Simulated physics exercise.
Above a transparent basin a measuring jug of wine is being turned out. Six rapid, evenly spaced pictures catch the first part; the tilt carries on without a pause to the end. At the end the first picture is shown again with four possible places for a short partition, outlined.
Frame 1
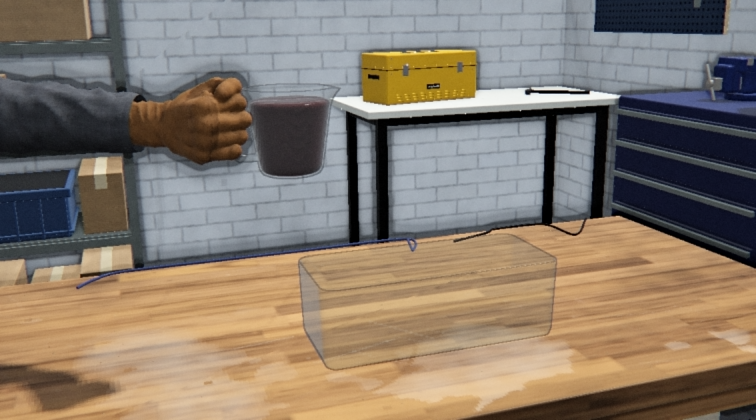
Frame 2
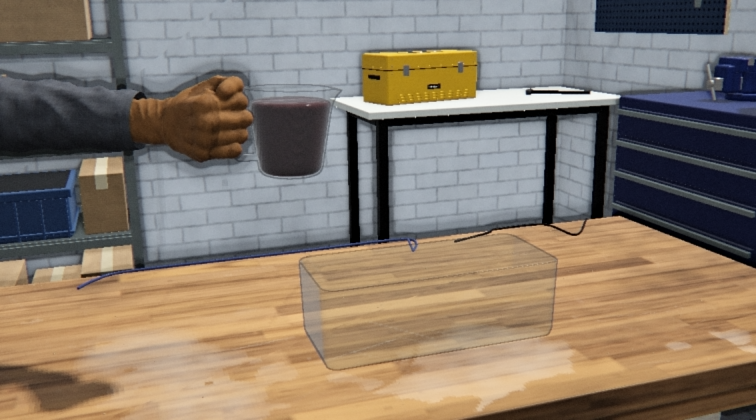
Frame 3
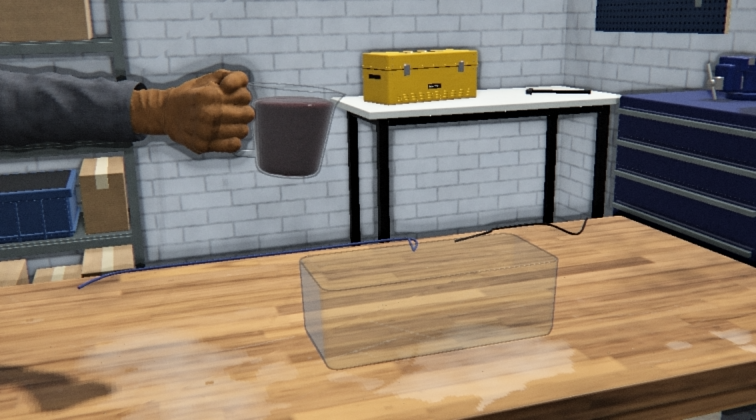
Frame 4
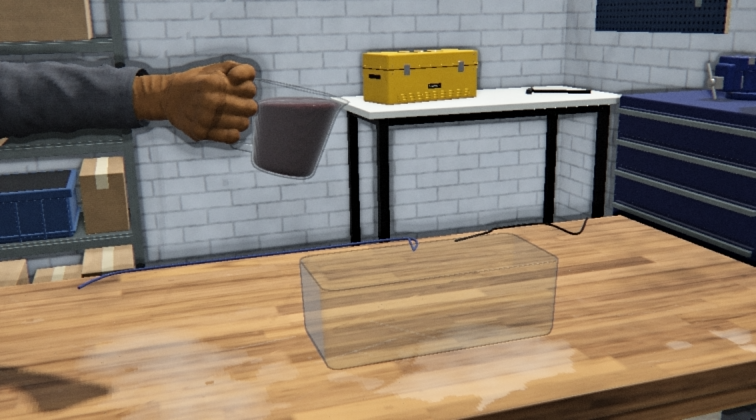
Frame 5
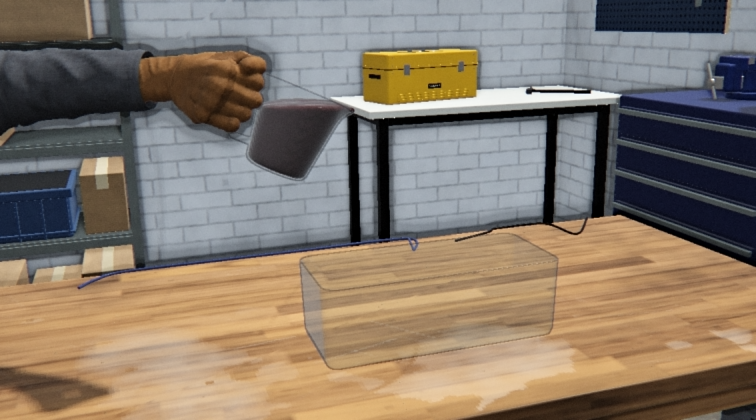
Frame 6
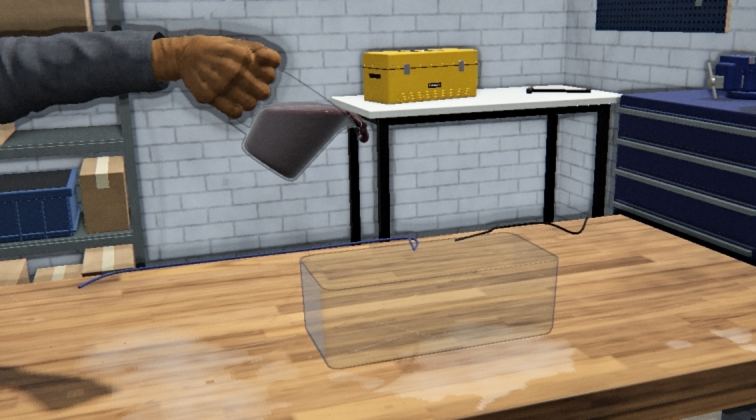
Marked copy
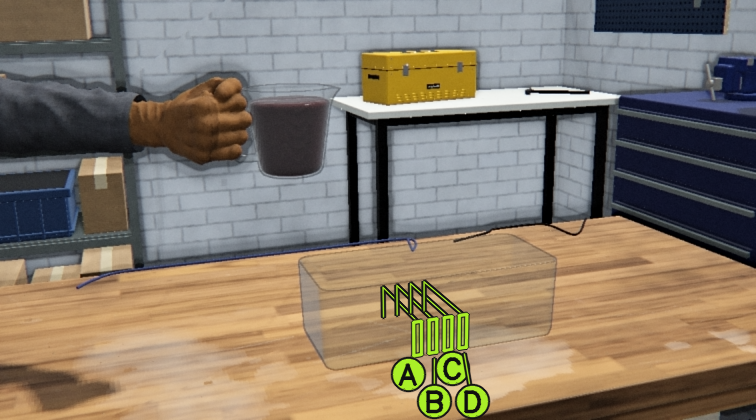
At first, a gloved-looking brown hand holds a clear jug of dark wine upright above a wooden table with a transparent basin on it. The hand then turns, tilting the jug steadily to the right, until a little wine slips over the lip.
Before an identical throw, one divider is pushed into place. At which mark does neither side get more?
The answer is position A.
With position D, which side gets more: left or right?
More ends on the left.
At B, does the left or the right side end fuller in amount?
The left one.
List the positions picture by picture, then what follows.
The first picture shows upright, lip at (339, 87); basin from (323, 369) to (549, 332); nothing has left yet.
The second picture shows upright, lip at (341, 89); nothing has left yet.
The third picture shows tipped about 7°, lip at (344, 93); nothing has left yet.
The fourth picture shows tipped about 15°, lip at (348, 101); nothing has left yet.
The fifth picture shows tipped about 25°, lip at (352, 112); wine is over the lip, down to (352, 112).
The sixth picture shows tipped about 37°, lip at (354, 125); wine is over the lip, down to (362, 140).
In lime, A at (419, 361); B at (434, 358); C at (449, 356); D at (464, 353).
For position A, about 48 % ends left of the wall and 50 % right of it; 3 % is lost outside.
For position B, about 75 % ends left of the wall and 19 % right of it; 6 % is lost outside.
For position C, about 90 % ends left of the wall and 5 % right of it; 6 % is lost outside.
For position D, about 93 % ends left of the wall and 4 % right of it; 3 % is lost outside.
